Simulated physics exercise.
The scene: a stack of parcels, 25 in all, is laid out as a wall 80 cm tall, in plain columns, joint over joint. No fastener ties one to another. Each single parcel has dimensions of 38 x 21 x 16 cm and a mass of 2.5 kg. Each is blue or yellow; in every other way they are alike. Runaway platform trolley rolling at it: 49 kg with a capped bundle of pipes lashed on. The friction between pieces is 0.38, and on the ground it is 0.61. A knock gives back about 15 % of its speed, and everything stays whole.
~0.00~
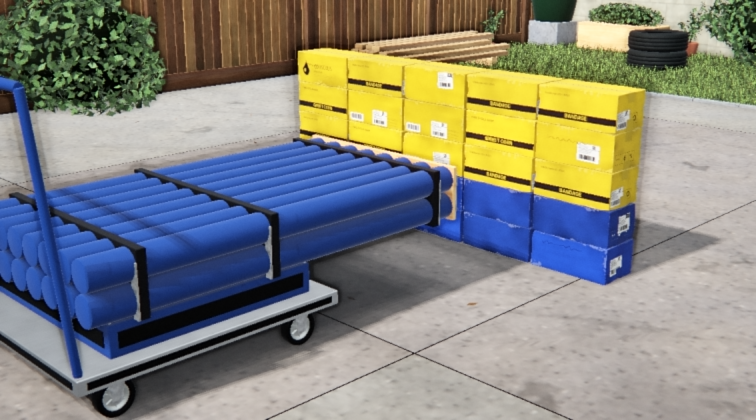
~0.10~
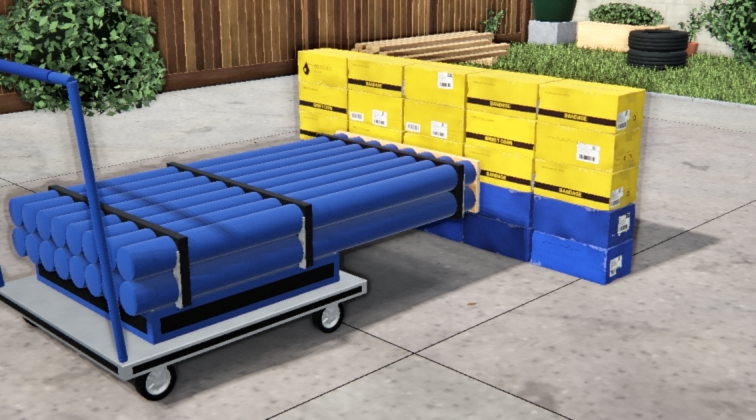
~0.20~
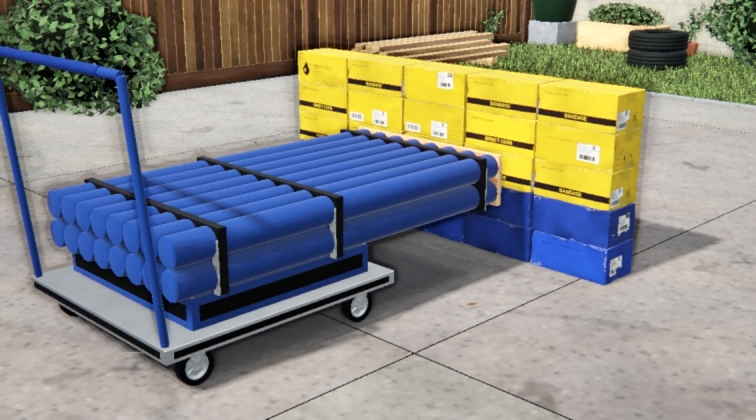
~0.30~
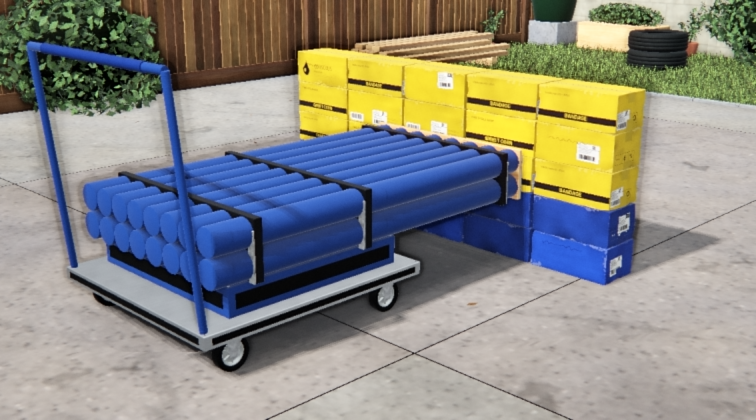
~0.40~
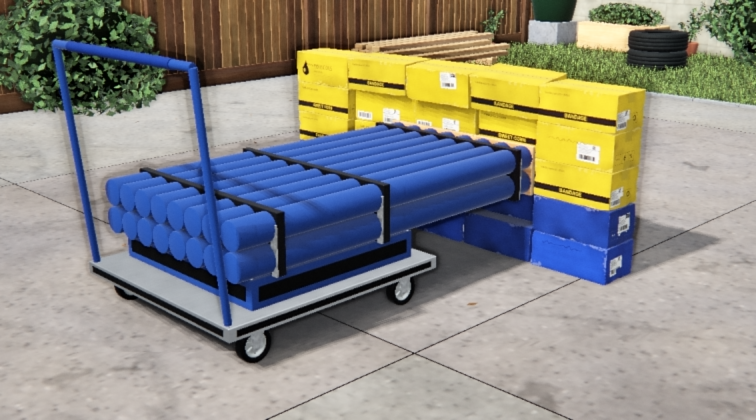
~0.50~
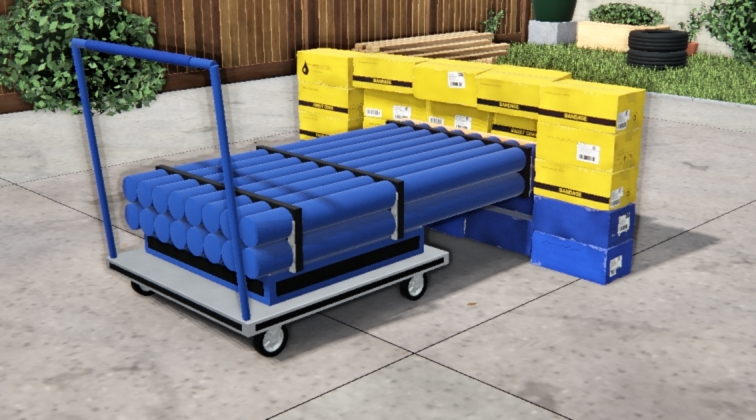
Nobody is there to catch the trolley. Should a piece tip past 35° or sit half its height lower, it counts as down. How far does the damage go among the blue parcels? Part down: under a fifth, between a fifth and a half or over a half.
Down fraction: A fifth through a half.
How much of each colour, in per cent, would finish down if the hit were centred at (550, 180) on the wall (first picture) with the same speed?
Blue 20 %, yellow 40 %.
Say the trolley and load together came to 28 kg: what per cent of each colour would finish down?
You'd get blue 40 and yellow 60 percent.
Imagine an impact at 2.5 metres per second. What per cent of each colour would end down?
Down at the end: Blue 30 per cent, yellow 60 per cent.
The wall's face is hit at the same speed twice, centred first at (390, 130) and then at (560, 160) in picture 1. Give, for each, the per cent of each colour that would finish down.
Down by colour - blue: 10%, then 0%; yellow: 60%, then 30%.
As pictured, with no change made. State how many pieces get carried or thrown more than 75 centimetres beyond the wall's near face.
4 or thereabouts.
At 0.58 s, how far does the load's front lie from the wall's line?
20 cm beyond.
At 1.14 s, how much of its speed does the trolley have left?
0.3 m/s, roughly.
After 0.58 s, load 19 cm past the wall's line, still rolling; none of the 10 blue parcels down (0 of 25 in all colours); top blue parcel 8° from how it stood.
After 0.72 s, load 25 cm past the wall's line, still rolling; 2 of the 10 blue parcels down (8 of 25 in all colours); top blue parcel 23° from how it stood.
After 0.86 s, load 31 cm past the wall's line, still rolling; 3 of the 10 blue parcels down (12 of 25 in all colours); top blue parcel 51° from how it stood, 55 mm lower.
After 1.14 s, load 42 cm past the wall's line, still rolling; 3 of the 10 blue parcels down (12 of 25 in all colours); top blue parcel on its side.
In the end (2.2 s), load 46 cm past the wall's line, stopped; 3 of the 10 blue parcels down (12 of 25 in all colours); top blue parcel on its side; top yellow parcel unmoved. That is 30 per cent. From the last view, middles, top blue parcel near (414, 181), top yellow parcel near (591, 106).
